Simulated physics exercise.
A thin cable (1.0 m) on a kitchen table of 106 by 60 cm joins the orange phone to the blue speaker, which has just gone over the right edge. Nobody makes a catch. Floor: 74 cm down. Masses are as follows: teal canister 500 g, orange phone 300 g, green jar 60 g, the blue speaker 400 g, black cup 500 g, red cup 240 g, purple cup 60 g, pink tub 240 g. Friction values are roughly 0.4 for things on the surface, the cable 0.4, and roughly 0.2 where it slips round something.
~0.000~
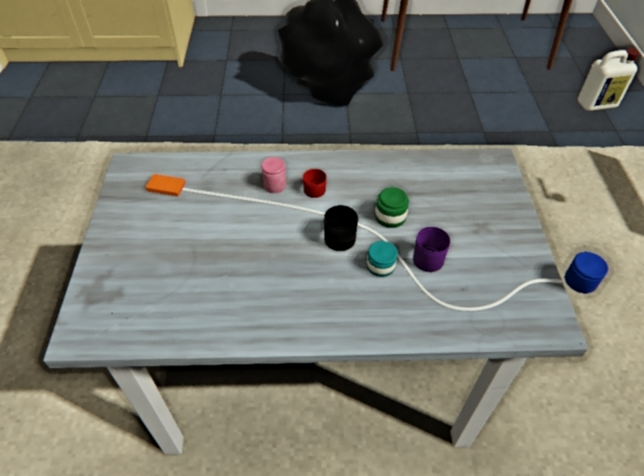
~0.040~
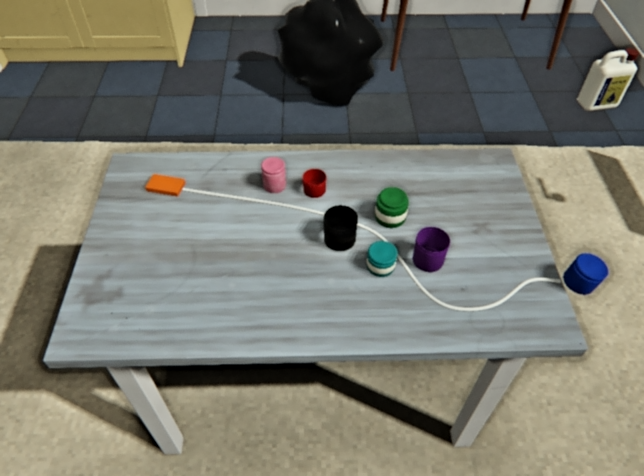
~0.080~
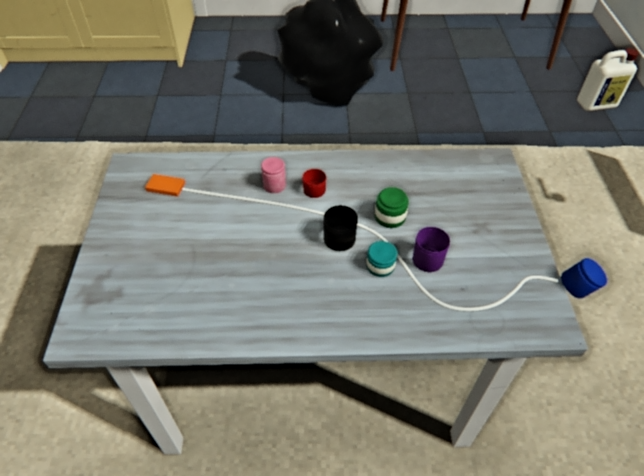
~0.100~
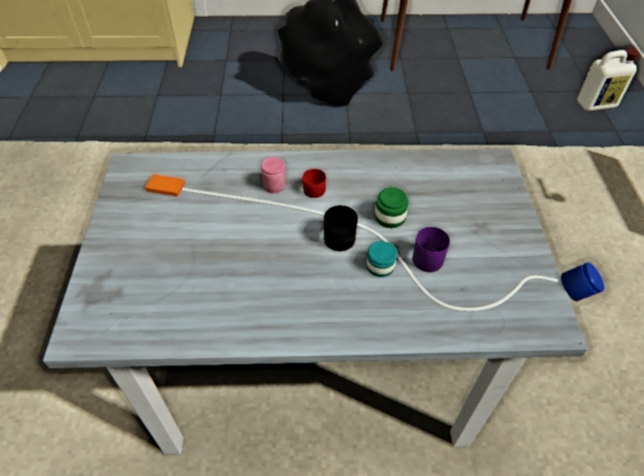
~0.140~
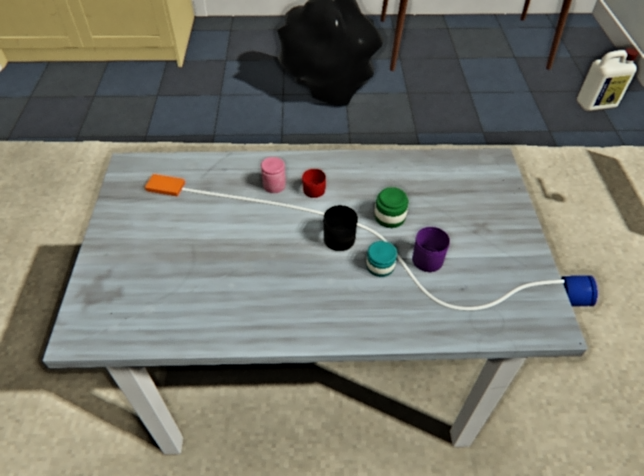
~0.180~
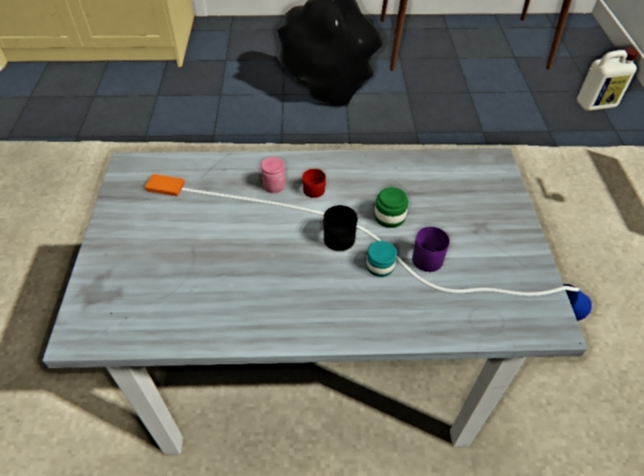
A blue speaker tips and sinks past the table's right edge, drawing the white cable straighter.
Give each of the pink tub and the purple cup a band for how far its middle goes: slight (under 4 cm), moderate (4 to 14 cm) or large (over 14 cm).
Bands given - pink tub: Slight; purple cup: Large.
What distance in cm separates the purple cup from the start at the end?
For the purple cup, that comes to 35 cm.
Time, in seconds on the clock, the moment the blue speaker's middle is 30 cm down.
Close to 0.50 s.
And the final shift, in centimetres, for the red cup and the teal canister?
Net shift - red cup 0 cm, teal canister 0 cm.
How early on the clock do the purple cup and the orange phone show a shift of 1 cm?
On the clock, purple cup 0.24 s and orange phone 0.26 s.
By 0.4 s, the cable's tail end at (227, 199); purple cup 27 cm off its start, orange phone 12 cm off its start, blue speaker over the edge.
By 0.7 s, the cable's tail end at (262, 206); purple cup 36 cm off its start, orange phone 21 cm off its start, blue speaker over the edge.
By 0.9 s, the cable's tail end at (297, 212); purple cup 36 cm off its start at (473, 138), orange phone 29 cm off its start at (278, 205), blue speaker over the edge.
By 1.2 s, the cable's tail end at (343, 218); purple cup 36 cm off its start, orange phone 40 cm off its start, blue speaker over the edge.
By 2.4 s, the cable's tail end at (389, 223); purple cup 36 cm off its start at (473, 138), pink tub 0 cm off its start at (272, 164), orange phone 51 cm off its start at (370, 217), blue speaker over the edge.
